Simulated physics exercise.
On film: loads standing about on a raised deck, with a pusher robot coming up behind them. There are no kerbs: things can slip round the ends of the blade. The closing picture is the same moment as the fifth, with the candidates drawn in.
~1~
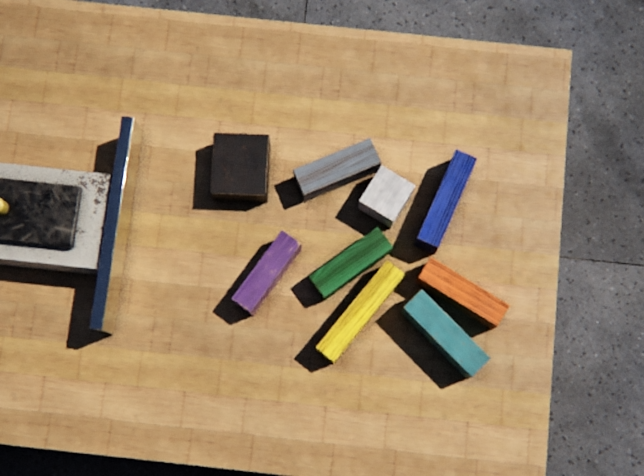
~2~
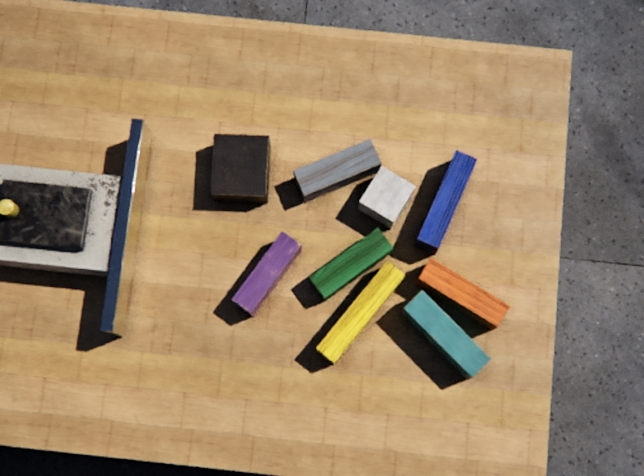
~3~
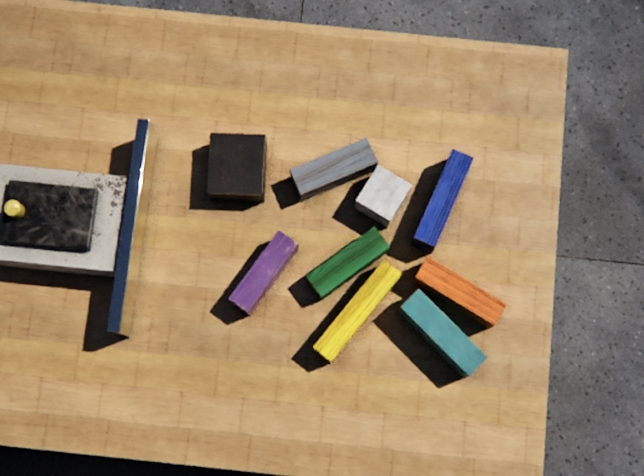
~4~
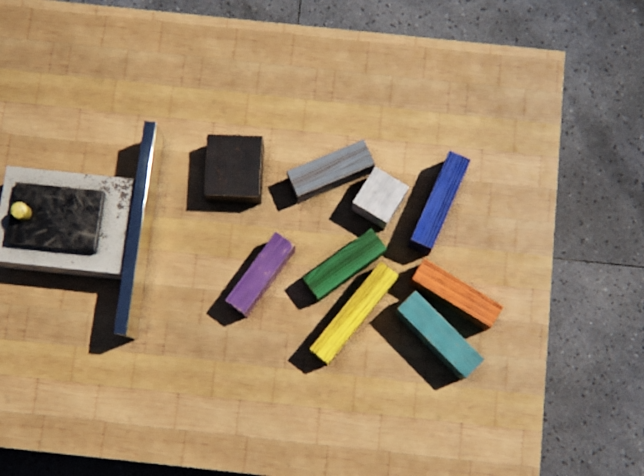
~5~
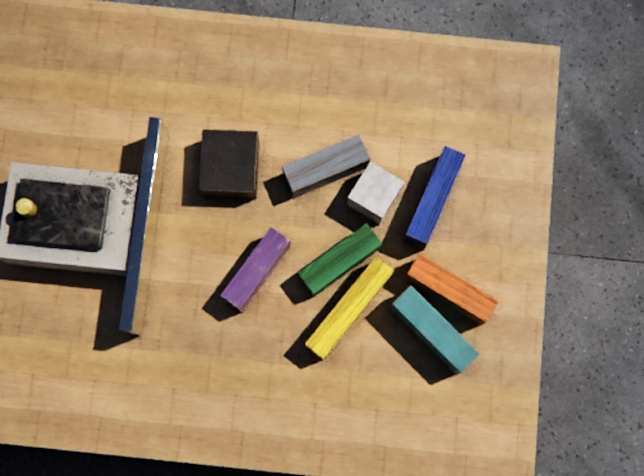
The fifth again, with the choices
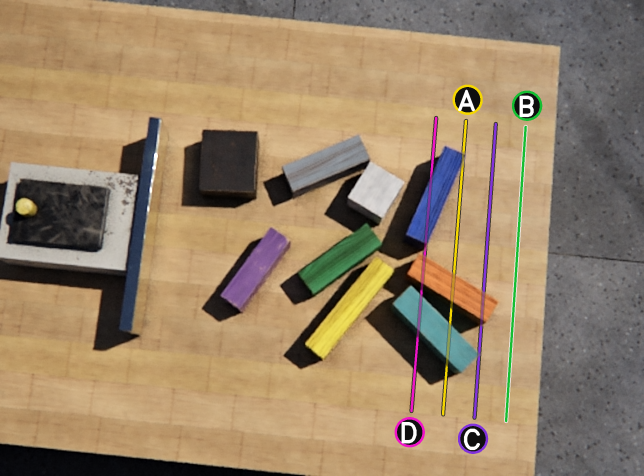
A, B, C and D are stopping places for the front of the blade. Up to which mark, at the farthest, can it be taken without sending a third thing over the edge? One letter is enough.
Up to line A.
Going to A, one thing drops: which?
The blue stick.
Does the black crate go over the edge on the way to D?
No.
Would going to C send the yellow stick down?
No.
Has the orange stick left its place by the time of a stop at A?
By then, yes.
On the marked copy, A at (455, 264); B at (516, 270); C at (485, 267); D at (424, 260).
With A. Early on, robot (182, 226); grey stick (362, 159); black crate (298, 172).
Further on, robot (296, 238); blue stick (507, 224); turquoise bar (471, 345).
At the end, robot (383, 247); blue stick over the edge; orange stick (542, 287); one fallen.
As for the rest, B drops five; C drops three; D is within the limit but short.
